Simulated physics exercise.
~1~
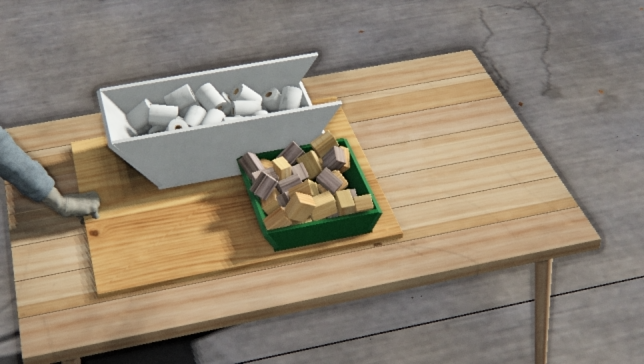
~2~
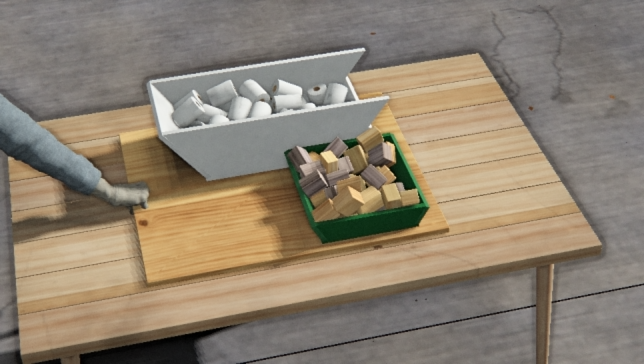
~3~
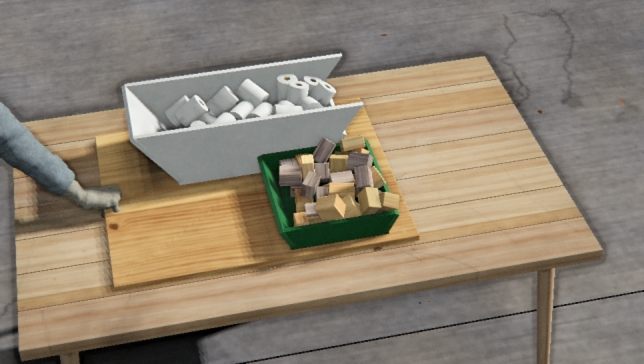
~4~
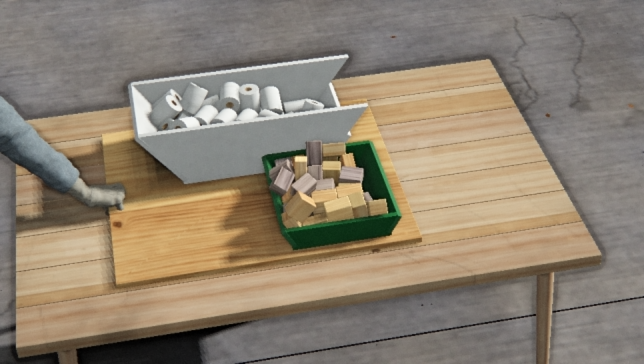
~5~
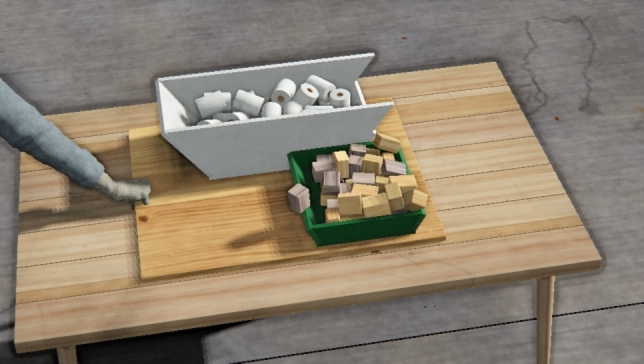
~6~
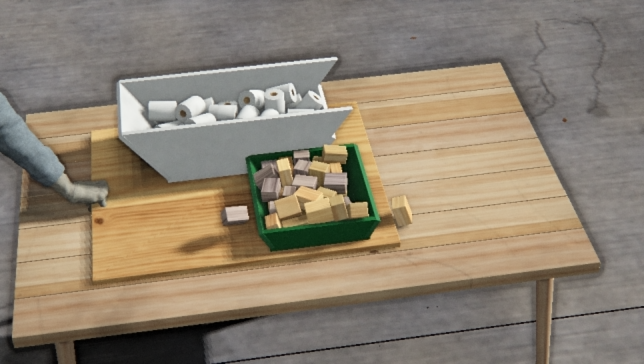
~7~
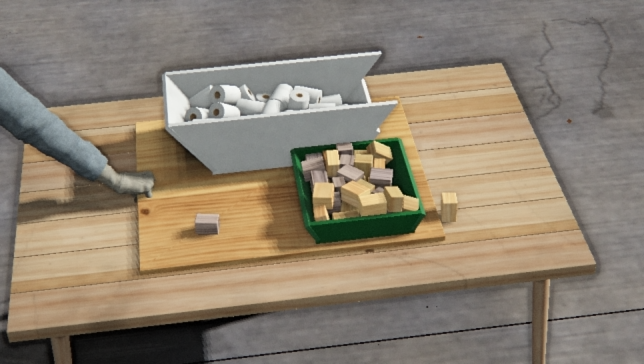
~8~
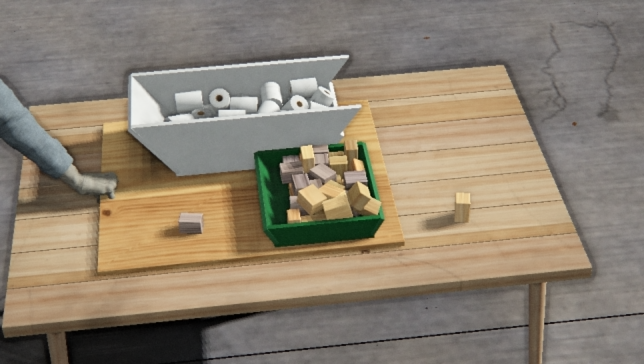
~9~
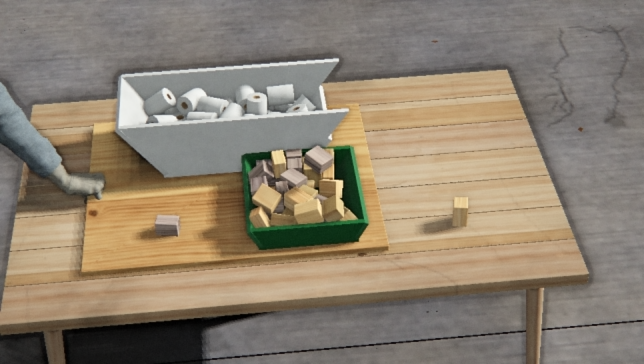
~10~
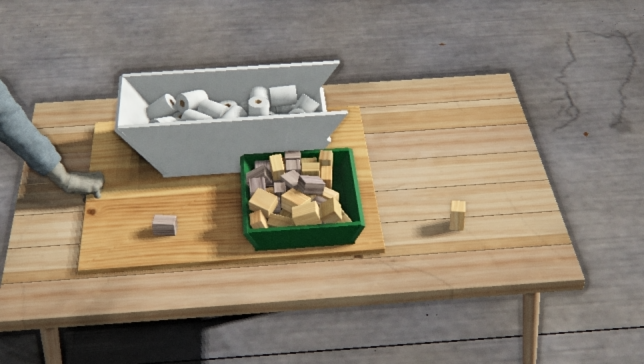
A wooden board carrying two open totes slides to and fro on a pale timber table, pushed and pulled by a gloved hand at its left edge, seen from above at a slight angle on a grey, cracked floor. The white tote behind holds white paper rolls, and the green one in front holds tan and greyish wood offcuts. The board jerks right, then left, and the contents tumble. On the next strokes one greyish block drops off the green tote's left side and a tan one off its right. The board settles leftward, with both blocks lying outside and every roll still inside.
